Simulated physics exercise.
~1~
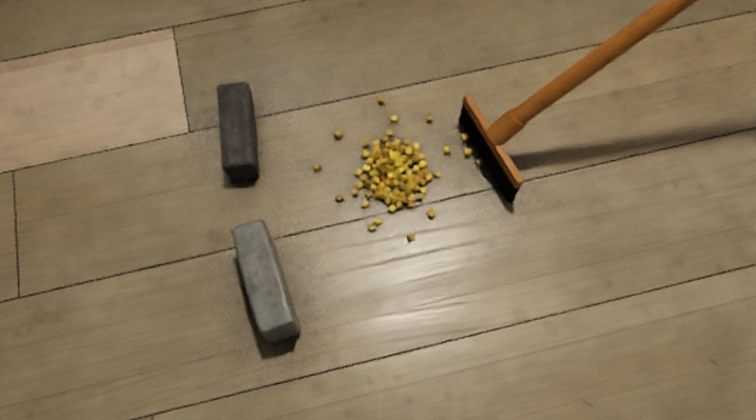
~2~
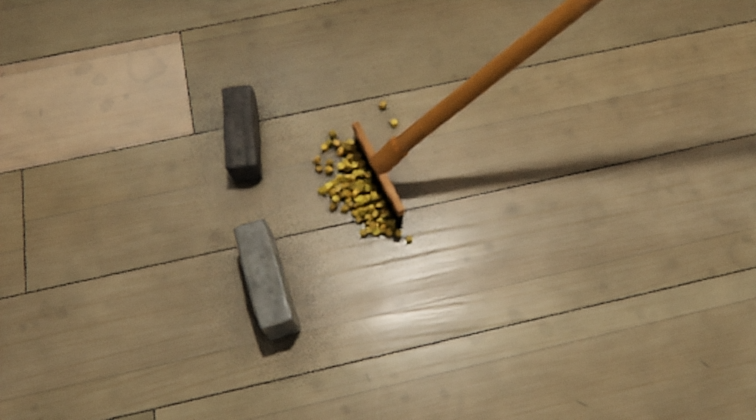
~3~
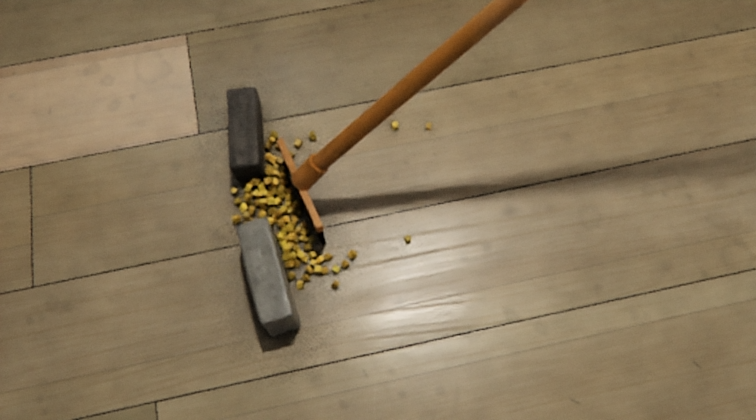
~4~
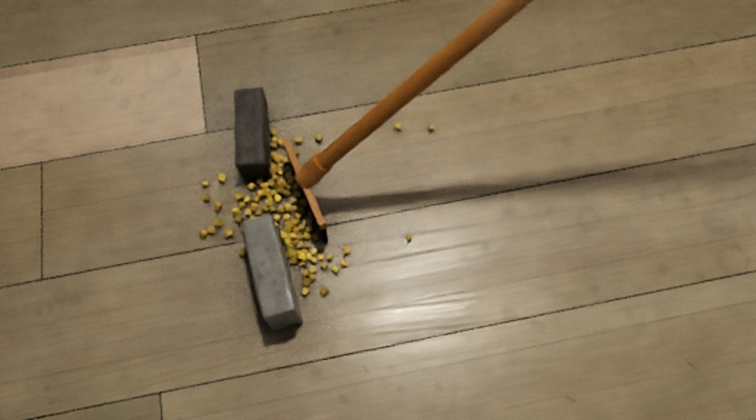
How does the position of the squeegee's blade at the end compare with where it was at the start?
At the start the blade is to the right of the yellow pile, well away from the two blocks. At the end it is farther left, close to the blocks and just right of the gap between them.
